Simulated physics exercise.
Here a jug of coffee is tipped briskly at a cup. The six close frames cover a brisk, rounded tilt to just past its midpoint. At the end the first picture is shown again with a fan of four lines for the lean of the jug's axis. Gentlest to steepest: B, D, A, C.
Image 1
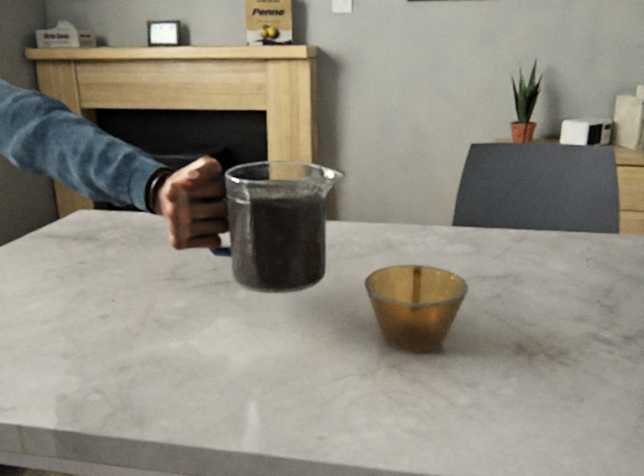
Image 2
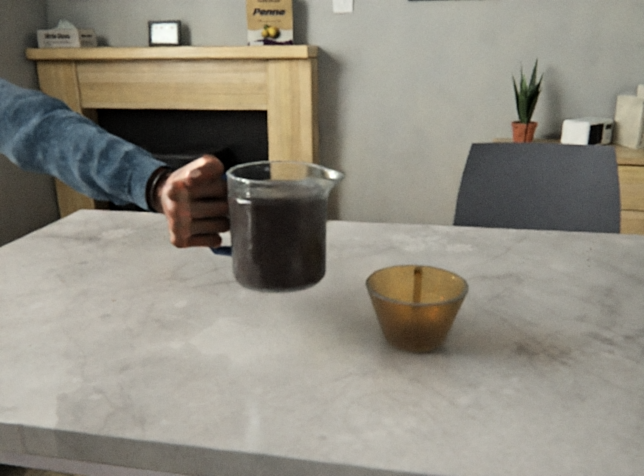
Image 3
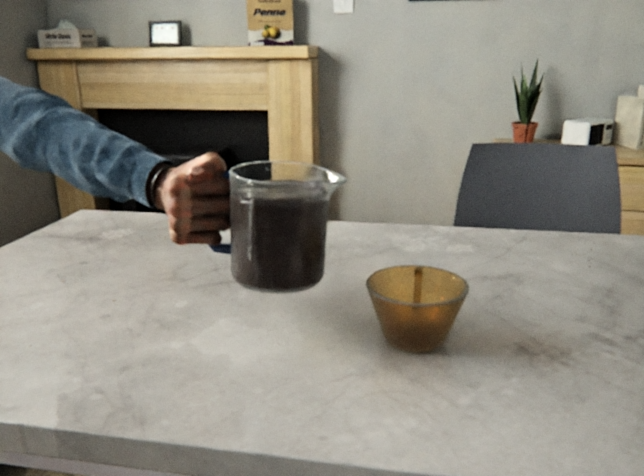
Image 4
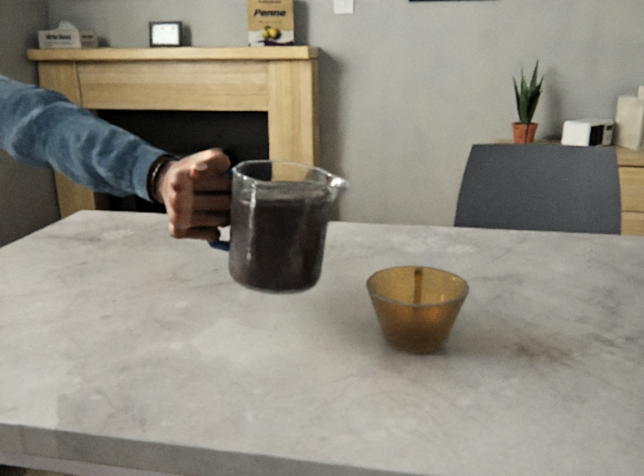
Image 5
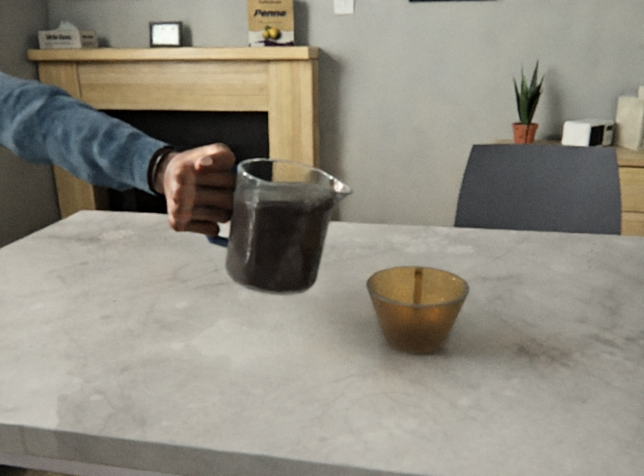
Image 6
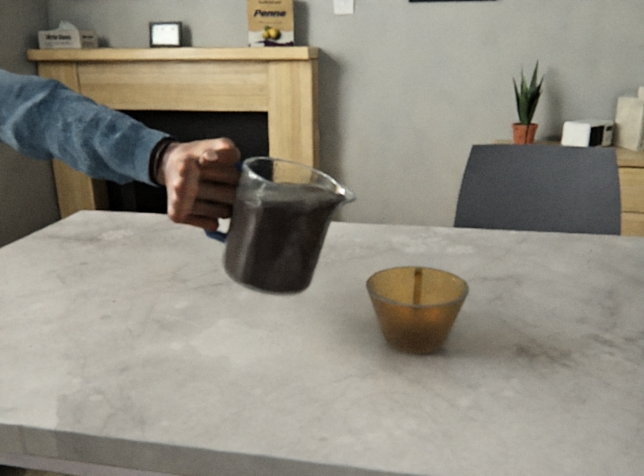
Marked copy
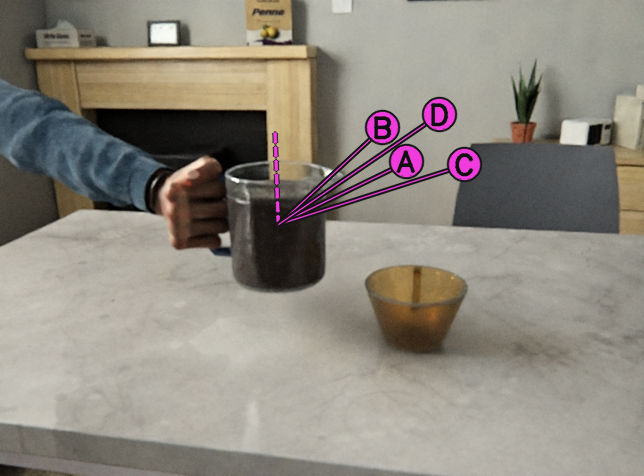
The clip opens on a hand in a denim sleeve holding a clear jug of dark coffee upright above a marble-topped table, left of an empty-handed amber cup. The hand stays still briefly, then tilts the jug gradually rightward, its lip lowering toward the cup, with the coffee still inside.
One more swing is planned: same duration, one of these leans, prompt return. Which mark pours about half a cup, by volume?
I would pick tilt B.
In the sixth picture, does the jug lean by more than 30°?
No.
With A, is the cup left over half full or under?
Over half.
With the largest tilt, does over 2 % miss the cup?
Yes, it does.
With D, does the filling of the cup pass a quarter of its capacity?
Yes, it does.
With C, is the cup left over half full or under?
Over.
On the marked copy, A at (391, 169); B at (370, 139); C at (448, 170); D at (425, 124).
With A, the cup ends with about 83 % of what it can hold; 10 % of the coffee is spilt.
With B, the cup ends with about 52 % of what it can hold.
With C, the cup ends with about 86 % of what it can hold; 22 % of the coffee is spilt.
With D, the cup ends with about 74 % of what it can hold.
